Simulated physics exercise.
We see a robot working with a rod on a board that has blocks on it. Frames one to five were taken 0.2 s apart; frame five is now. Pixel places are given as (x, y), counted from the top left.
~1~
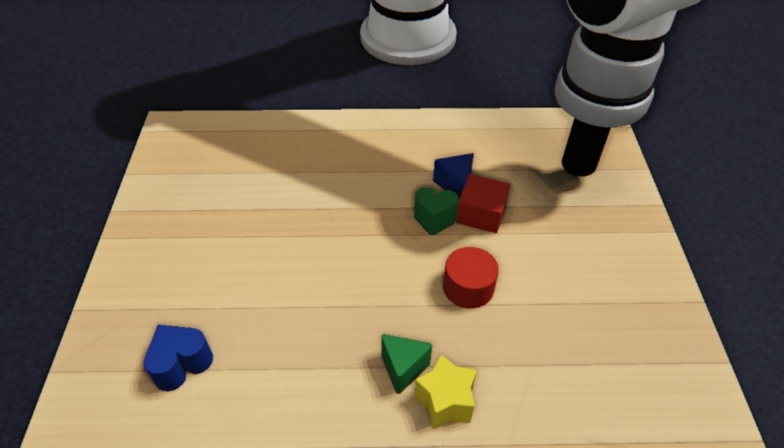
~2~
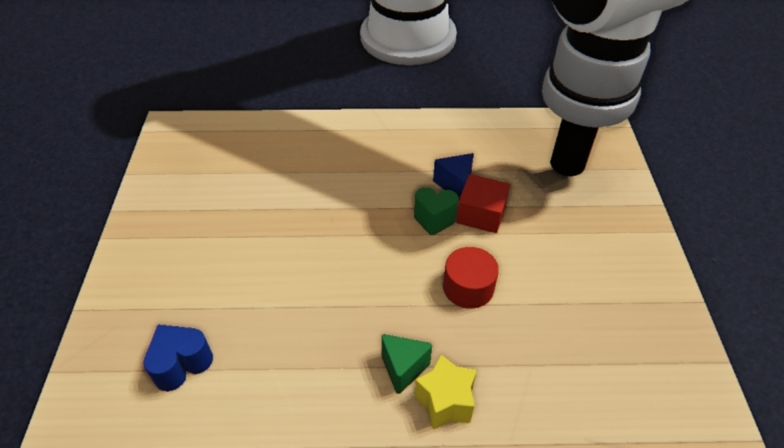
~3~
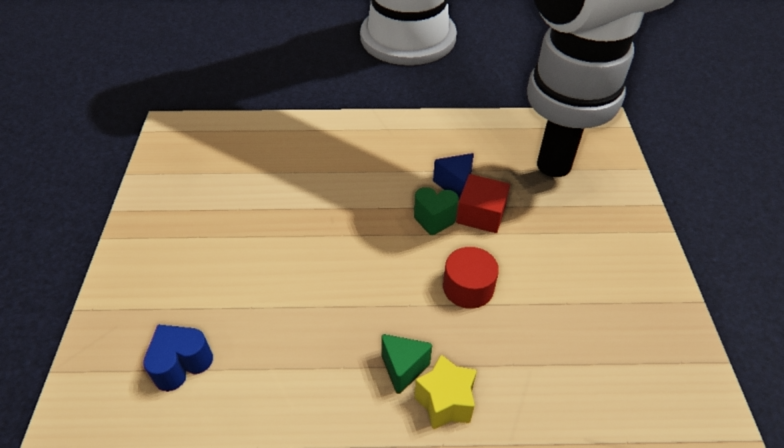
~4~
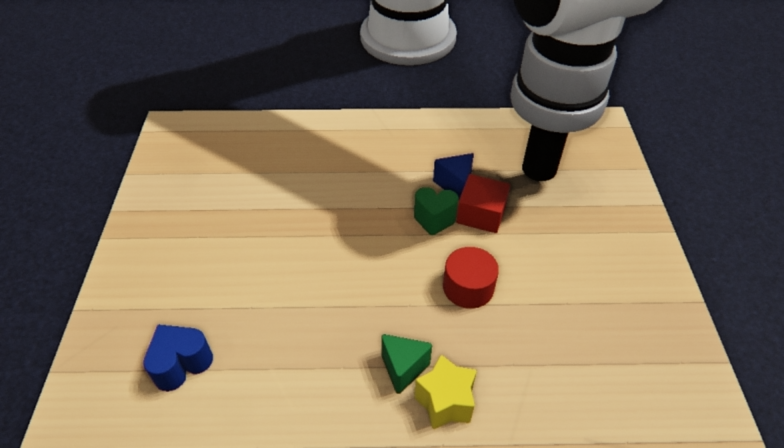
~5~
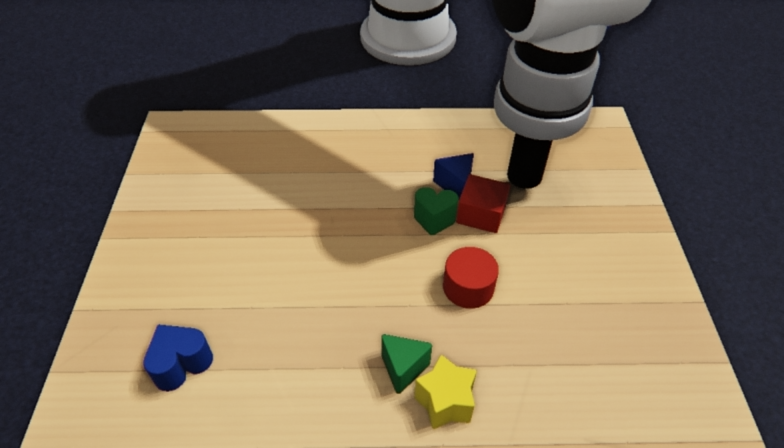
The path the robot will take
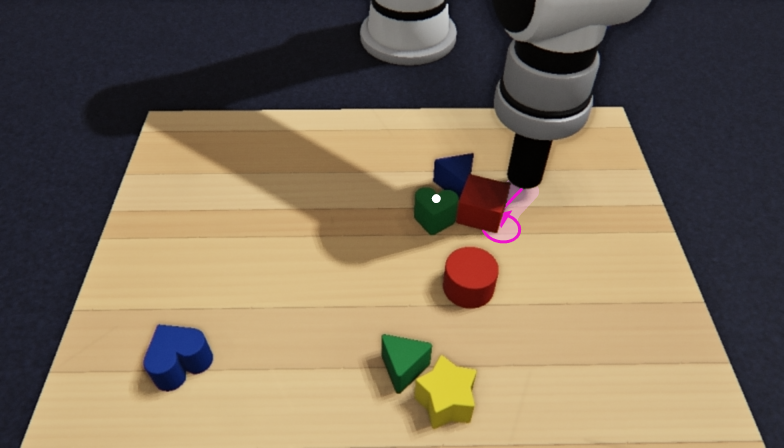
The video shows a robot arm with a black rod moving left across the far side of a wooden board, drawing close to a red block clustered with a green heart and a blue triangle, while all the blocks stay still.
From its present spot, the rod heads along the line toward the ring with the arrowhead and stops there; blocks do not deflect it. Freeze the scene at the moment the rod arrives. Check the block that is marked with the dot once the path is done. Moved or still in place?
That block slides.
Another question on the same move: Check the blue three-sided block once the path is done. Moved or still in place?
The block you're asking about stays where it is.
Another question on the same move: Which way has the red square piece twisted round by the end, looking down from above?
It makes a clockwise turn.
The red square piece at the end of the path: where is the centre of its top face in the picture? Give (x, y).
If I read the scene right, the answer is (468, 217).
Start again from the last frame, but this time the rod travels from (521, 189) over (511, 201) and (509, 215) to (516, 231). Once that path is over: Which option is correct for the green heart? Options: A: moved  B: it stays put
The answer is A.
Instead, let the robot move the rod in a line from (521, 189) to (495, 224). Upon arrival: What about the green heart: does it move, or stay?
Once the rod is done, the green heart is in a new spot.
Path on the board, from (521, 189) via (511, 200) and (501, 212), ending at (501, 228); the dot is on the green heart.
On the path given first. Halfway along, rod at (508, 194); green heart at (425, 200), turned 15° clockwise; red square piece at (475, 202), turned 15° clockwise.
At the end, rod at (504, 215); green heart at (420, 199), turned 25° clockwise; blue three-sided block in place; red square piece at (468, 217), turned 45° clockwise.
